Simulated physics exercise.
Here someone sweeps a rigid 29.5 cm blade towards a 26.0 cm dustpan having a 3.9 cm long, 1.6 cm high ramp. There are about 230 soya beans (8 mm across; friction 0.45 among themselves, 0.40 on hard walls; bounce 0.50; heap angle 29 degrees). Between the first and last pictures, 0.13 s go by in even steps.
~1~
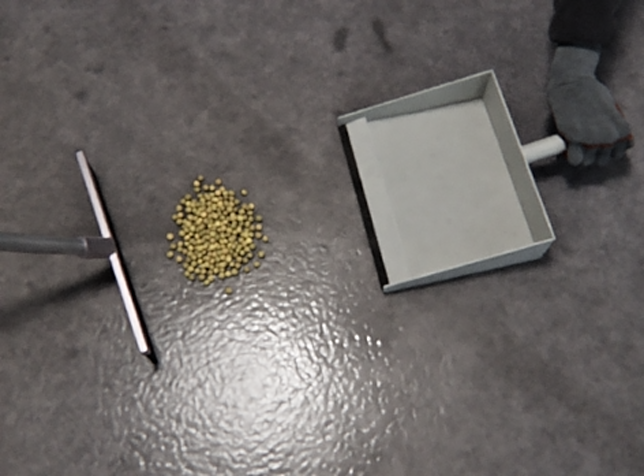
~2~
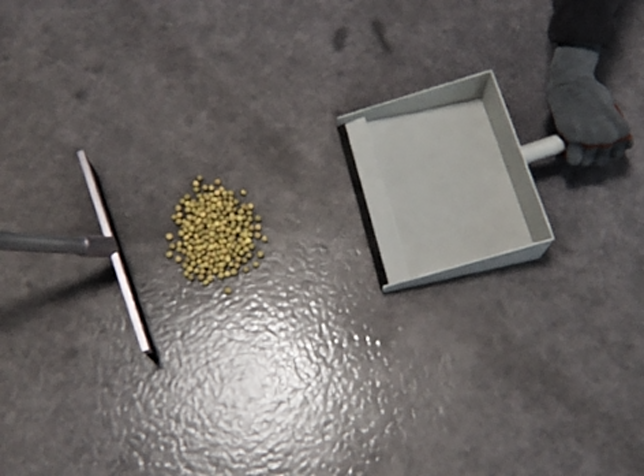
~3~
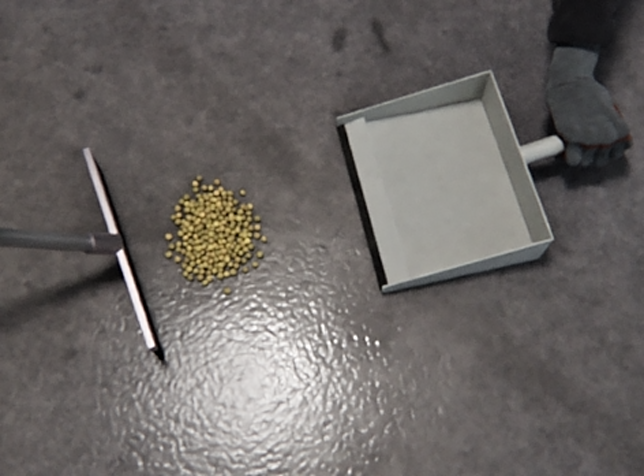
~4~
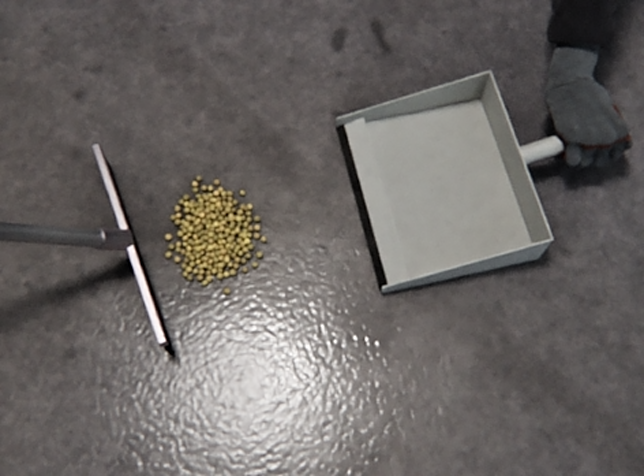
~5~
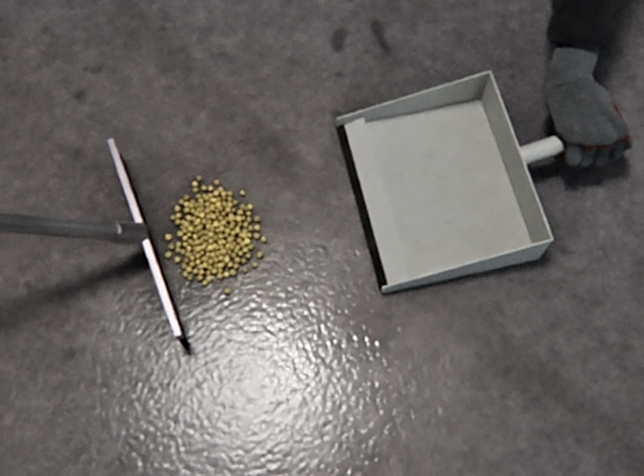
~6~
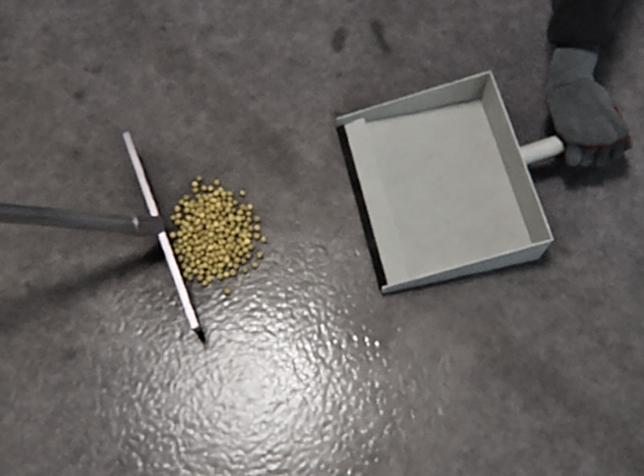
A dark grey, mottled floor with a shiny, rippled patch of glare at the lower centre is seen from directly above. A thin, pale blade on a dark handle is at the left, beside a loose heap of yellowish beans, while a gloved hand at the upper right holds a light grey dustpan. The blade slides slowly a short way right to the heap's left edge, barely disturbing it, while the dustpan, hand and camera stay practically still.
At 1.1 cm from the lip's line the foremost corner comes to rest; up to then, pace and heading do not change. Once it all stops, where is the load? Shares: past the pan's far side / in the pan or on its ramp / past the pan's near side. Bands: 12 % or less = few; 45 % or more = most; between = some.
Shares - far side: Some; pan: Some; near side: Few.
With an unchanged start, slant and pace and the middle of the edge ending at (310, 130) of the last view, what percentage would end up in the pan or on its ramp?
About 30 %.
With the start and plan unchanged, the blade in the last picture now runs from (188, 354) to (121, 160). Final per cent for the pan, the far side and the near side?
Final per cent - pan 15, far 10, near 5.
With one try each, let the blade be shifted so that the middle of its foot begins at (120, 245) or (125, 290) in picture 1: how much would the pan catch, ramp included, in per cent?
The two tries give about 40 % and about 35 %.
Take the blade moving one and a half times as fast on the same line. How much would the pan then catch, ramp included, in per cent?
Some 45 %.
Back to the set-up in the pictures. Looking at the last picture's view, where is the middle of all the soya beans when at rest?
(353, 174) or so.
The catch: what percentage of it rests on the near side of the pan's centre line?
I'd say near 30 per cent.
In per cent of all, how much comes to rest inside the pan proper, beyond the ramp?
Around 10 in a hundred.
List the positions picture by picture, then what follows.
Blade from (145, 351) to (82, 158), moved 0.0 cm, 0 of the pieces shifted so far; middle of the pieces at (216, 235); pan at (449, 187), in the first picture.
Blade from (147, 350) to (84, 157), moved 0.3 cm, 0 of the pieces shifted so far; middle of the pieces at (215, 235), in the second picture.
Blade from (153, 347) to (89, 155), moved 1.2 cm, 0 of the pieces shifted so far; middle of the pieces at (214, 235), in the third picture.
Blade from (163, 342) to (99, 151), moved 2.6 cm, 0 of the pieces shifted so far; middle of the pieces at (214, 235), in the fourth picture.
Blade from (179, 335) to (113, 145), moved 4.7 cm, 0 of the pieces shifted so far; middle of the pieces at (214, 235), in the fifth picture.
Blade from (196, 328) to (128, 139), moved 6.9 cm, 6 of the pieces shifted so far; middle of the pieces at (214, 235); pan at (447, 188), in the sixth picture.
Then, 0.14 s after the last picture, middle of the blade 14 cm from the lip; 0 % over the lip, far side 0 %, near side 0 %.
Then, 0.23 s after the last picture, middle of the blade 6 cm from the lip; 0 % over the lip, far side 10 %, near side 0 %.
Then, 0.46 s after the last picture, middle of the blade 4 cm from the lip; 40 % over the lip, far side 15 %, near side 0 %.
In the end, far side 15 %, pan 35 %, near side 0 %, in front of the lip or behind the blade 45 %.
